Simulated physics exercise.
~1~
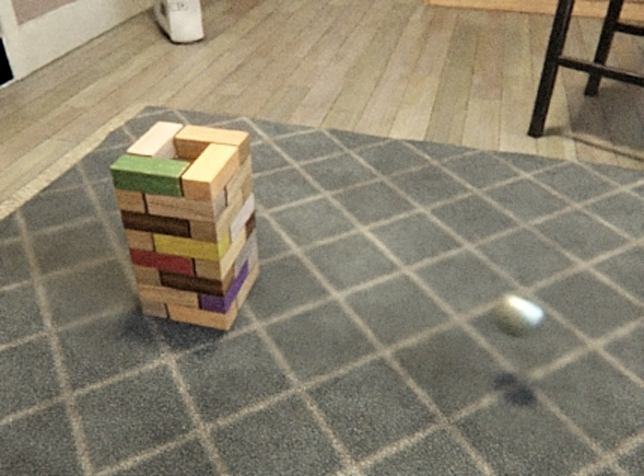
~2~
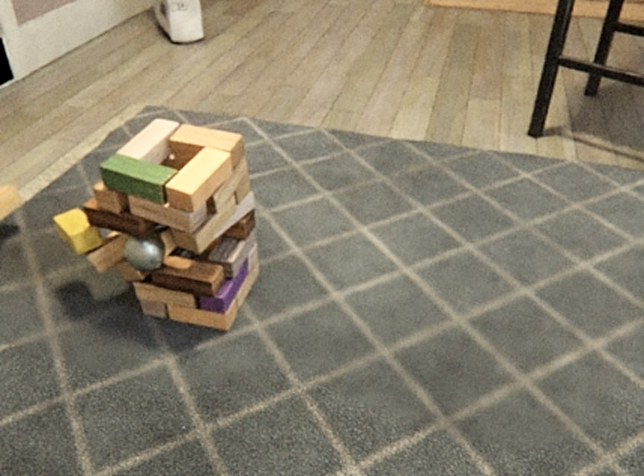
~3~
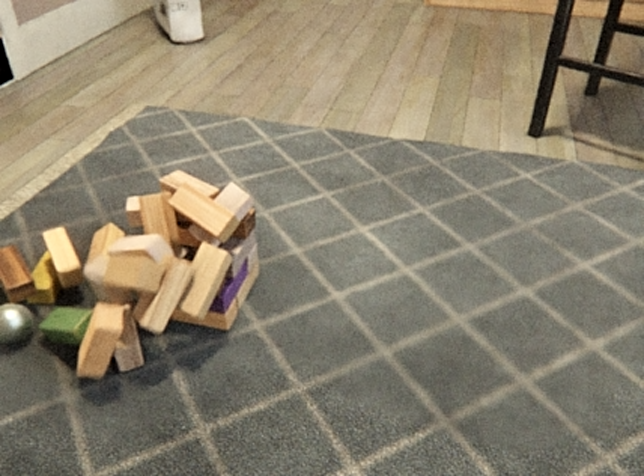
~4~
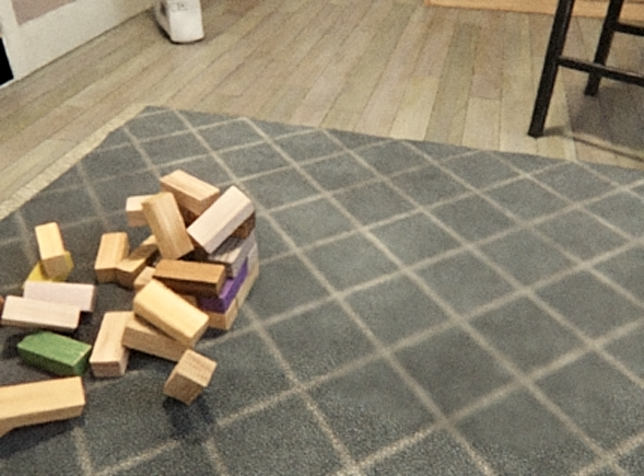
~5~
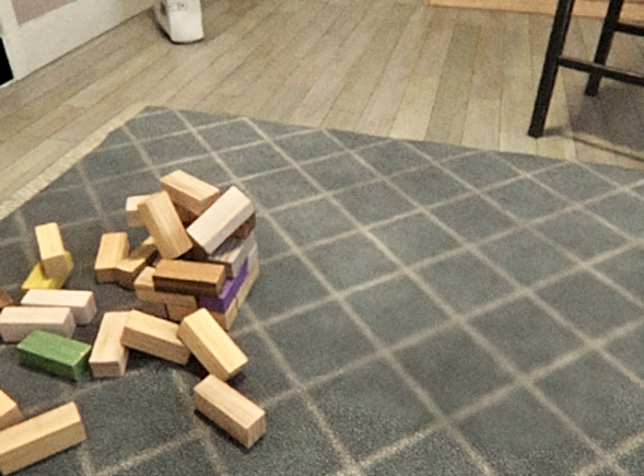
A steel ball flies leftward into the wooden block tower, leaving a partly collapsed, scattered heap.
